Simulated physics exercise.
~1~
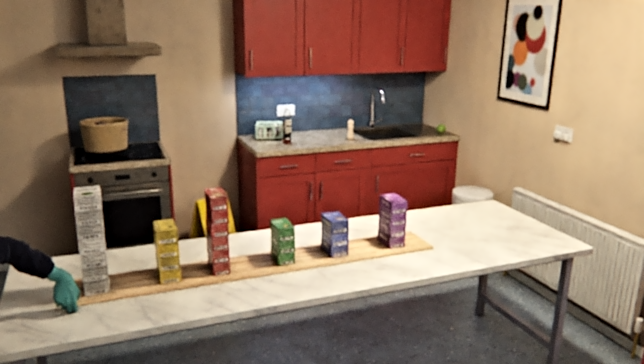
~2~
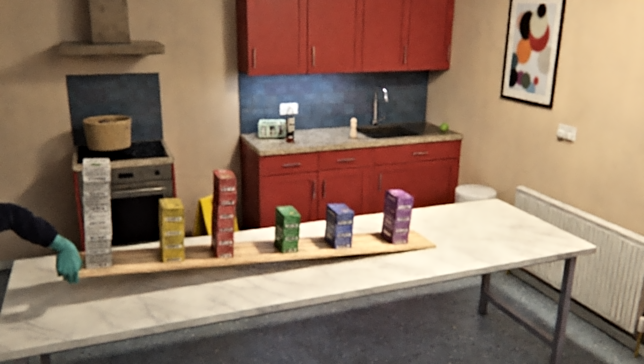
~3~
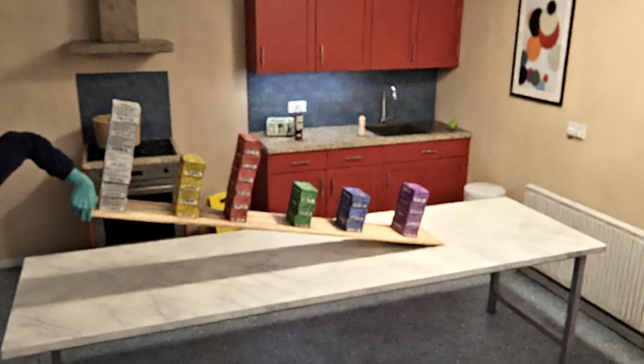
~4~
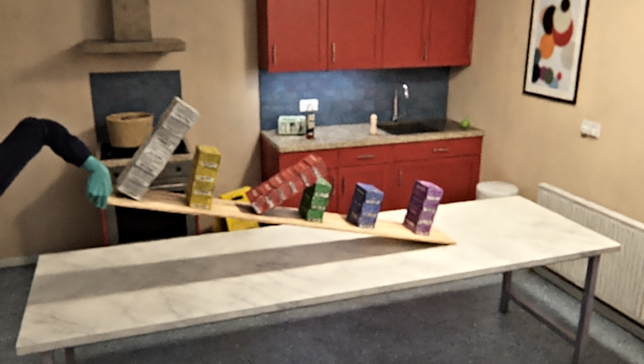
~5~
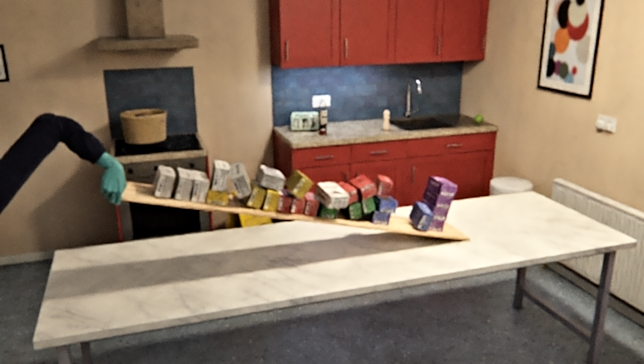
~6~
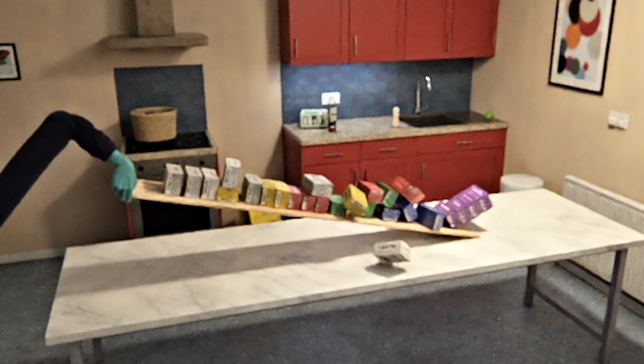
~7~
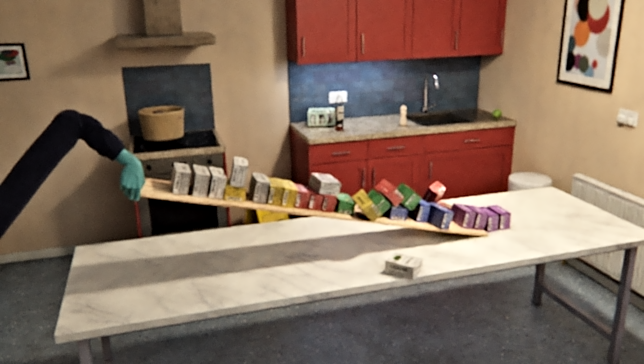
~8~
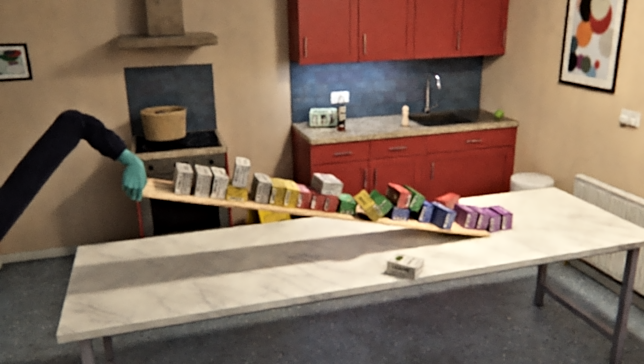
The video shows a gloved hand slowly lifting the left end of a board holding six coloured columns of packets on a table, until the columns lean and topple to the right, ending as a jumbled row along the sloping board with one pale packet on the tabletop.
